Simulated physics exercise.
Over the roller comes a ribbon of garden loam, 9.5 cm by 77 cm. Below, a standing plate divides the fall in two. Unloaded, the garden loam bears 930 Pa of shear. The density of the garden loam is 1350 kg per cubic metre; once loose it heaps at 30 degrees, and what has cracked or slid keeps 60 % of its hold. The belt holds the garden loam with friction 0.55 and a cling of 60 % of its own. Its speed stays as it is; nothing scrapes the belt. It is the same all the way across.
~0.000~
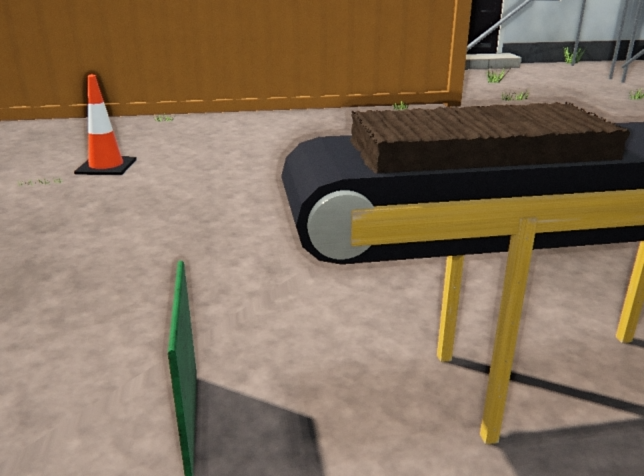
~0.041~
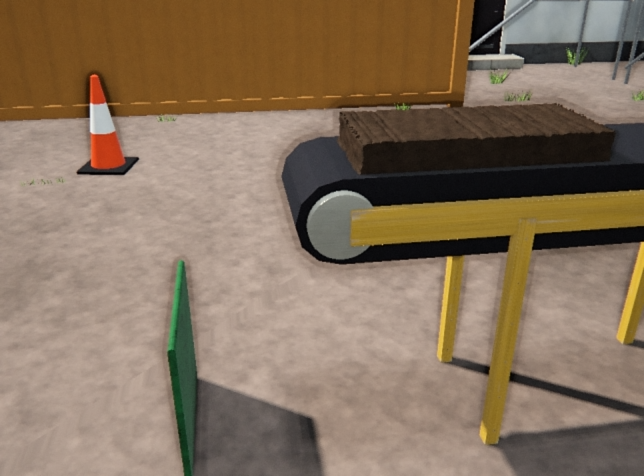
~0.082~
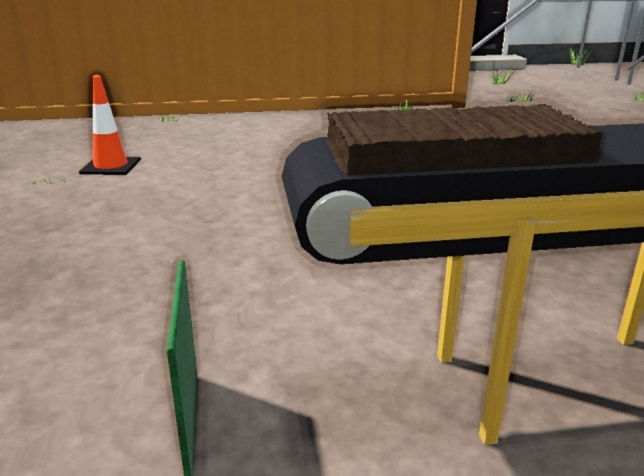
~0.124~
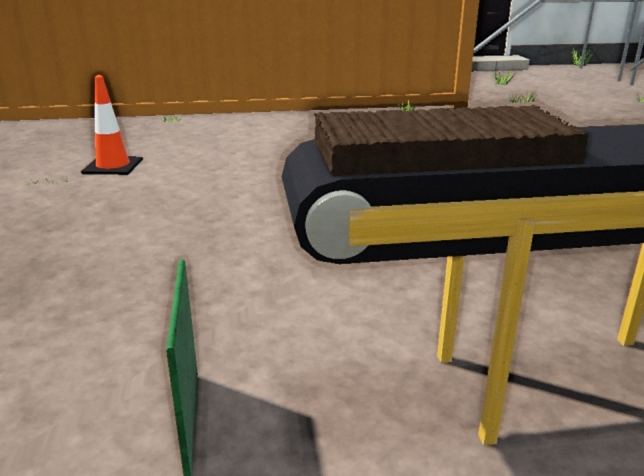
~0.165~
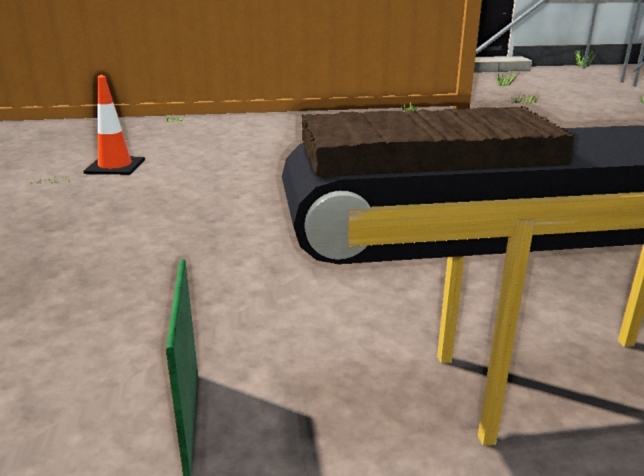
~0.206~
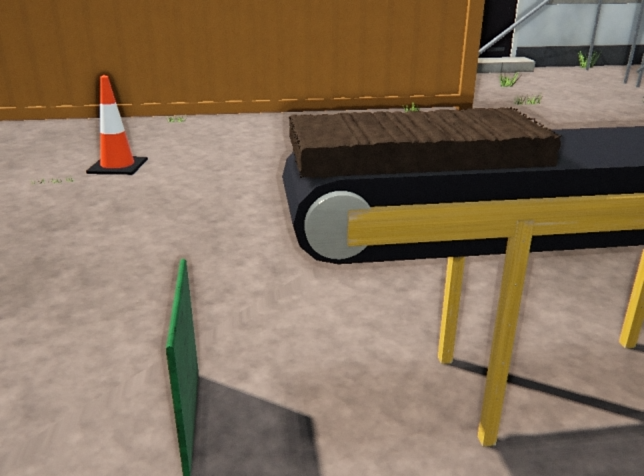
A slab of dark brown soil moves slowly left along a black conveyor belt to its rounded end.
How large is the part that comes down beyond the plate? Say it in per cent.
The part that comes down beyond the plate is near 0 %.
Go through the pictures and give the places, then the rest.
In the first picture, foremost bit of the garden loam at (378, 147).
In the second picture, foremost bit of the garden loam at (363, 148).
In the third picture, foremost bit of the garden loam at (348, 149).
In the fourth picture, foremost bit of the garden loam at (332, 150), 3 % of it past the top of the roller, in one piece.
In the fifth picture, foremost bit of the garden loam at (317, 158), 8 % of it past the top of the roller, in one piece.
In the sixth picture, foremost bit of the garden loam at (301, 156), 14 % of it past the top of the roller, in one piece.
After 0.44 s, 0 % is beyond the plate's line.
After 0.72 s, 0 % is beyond the plate's line.
After 0.99 s, 0 % is beyond the plate's line.
After 1.27 s, 0 % is beyond the plate's line.
After 2.47 s, 0 % is beyond the plate's line.
